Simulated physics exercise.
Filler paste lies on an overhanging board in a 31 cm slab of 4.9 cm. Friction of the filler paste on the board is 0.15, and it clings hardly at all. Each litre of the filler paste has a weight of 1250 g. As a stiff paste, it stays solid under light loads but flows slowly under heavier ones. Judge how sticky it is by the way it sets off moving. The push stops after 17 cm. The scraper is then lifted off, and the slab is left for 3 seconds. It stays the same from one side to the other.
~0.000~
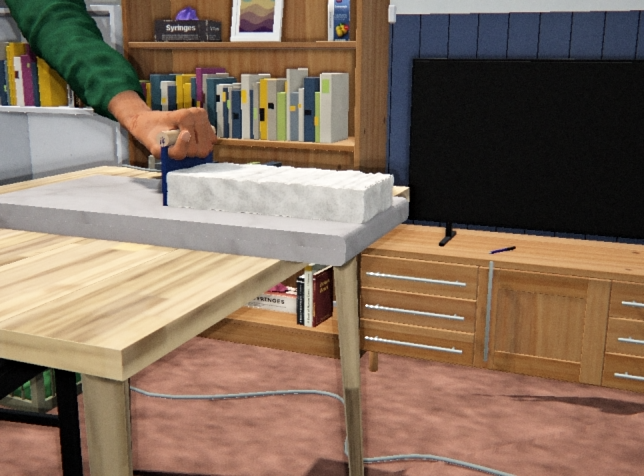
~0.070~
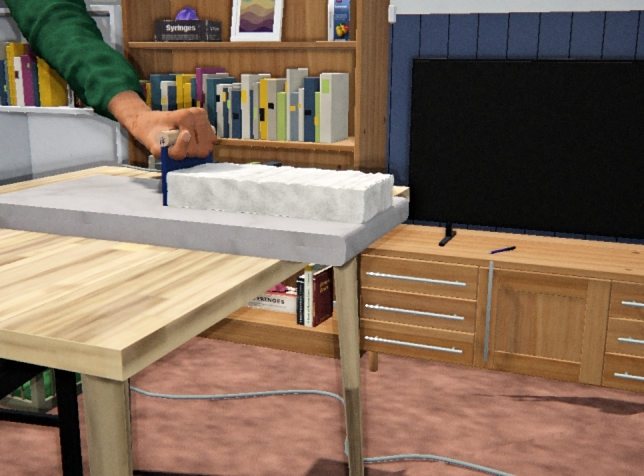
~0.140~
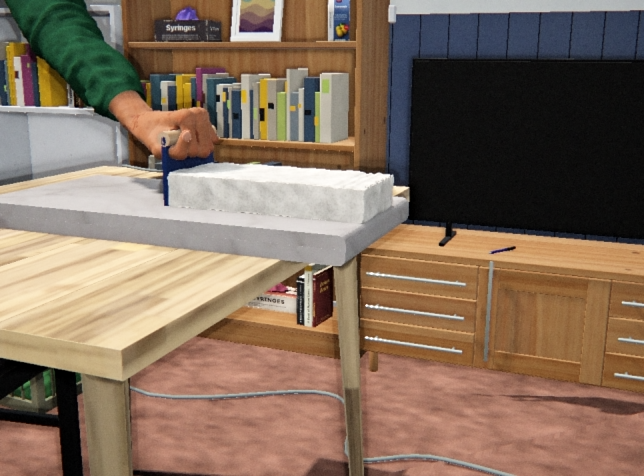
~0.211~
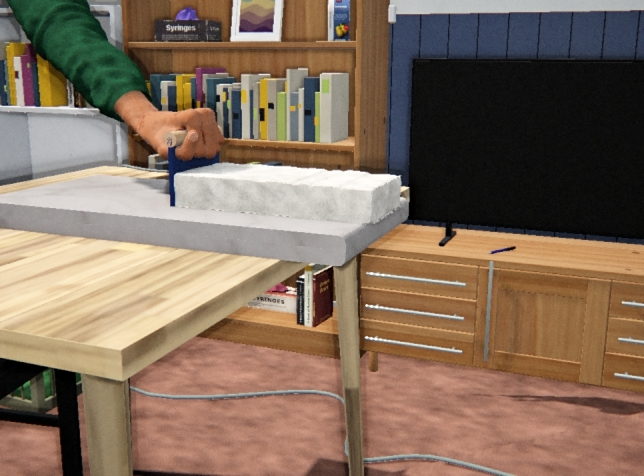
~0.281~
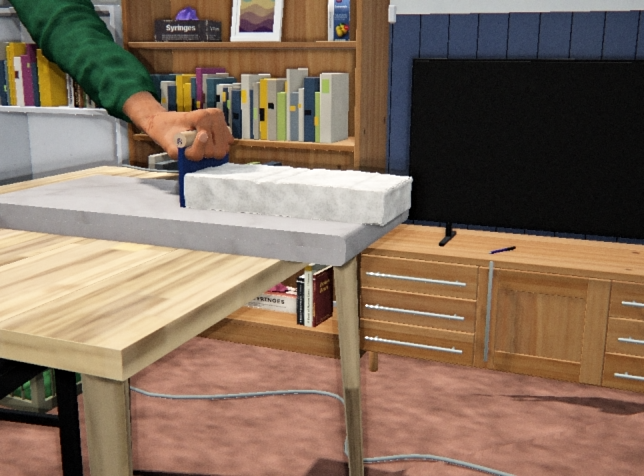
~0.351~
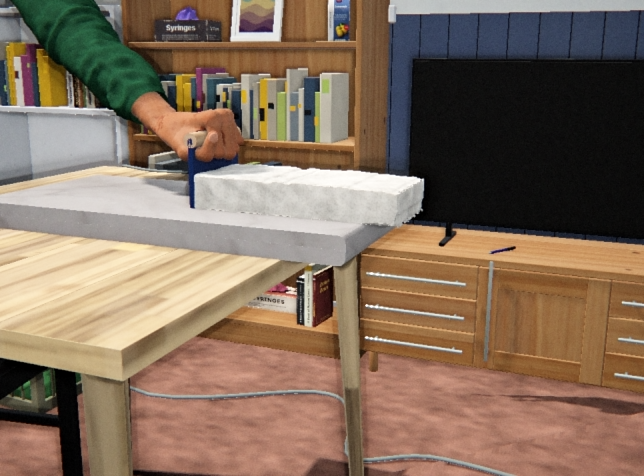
In a living room with a bookshelf and a television, a hand in a green sleeve holds a blue scraper against a white slab on a grey board atop a wooden table. At first nothing visibly moves, then the hand pushes the slab slowly right, until its front end juts slightly past the board's edge.
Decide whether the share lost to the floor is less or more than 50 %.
The share lost to the floor is less than 50 %.
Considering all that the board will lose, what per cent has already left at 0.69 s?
Around 80 per cent.
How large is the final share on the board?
Board share: Approx. 45 %.
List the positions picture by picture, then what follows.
Foot of the scraper at (167, 206), not yet moved; front end of the filler paste at (365, 215), in the first frame.
Foot of the scraper at (167, 206), not yet moved; front end of the filler paste at (365, 215), in the second frame.
Foot of the scraper at (168, 206), not yet moved; front end of the filler paste at (365, 201), in the third frame.
Foot of the scraper at (175, 207), moved 1.3 cm; front end of the filler paste at (373, 202), 4 % of it past the edge, in one piece, in the fourth frame.
Foot of the scraper at (184, 208), moved 3.0 cm; front end of the filler paste at (386, 195), 9 % of it past the edge, in one piece, in the fifth frame.
Foot of the scraper at (194, 209), moved 4.7 cm; front end of the filler paste at (399, 200), 14 % of it past the edge, in one piece, in the sixth frame.
By 0.69 s, 58 % lies on the board and 0 % has fallen.
By 1.10 s, 46 % lies on the board and 41 % has fallen.
By 1.51 s, 46 % lies on the board and 41 % has fallen.
By 1.91 s, 46 % lies on the board and 41 % has fallen.
By 3.91 s, at the end, 46 % lies on the board and 41 % has fallen.
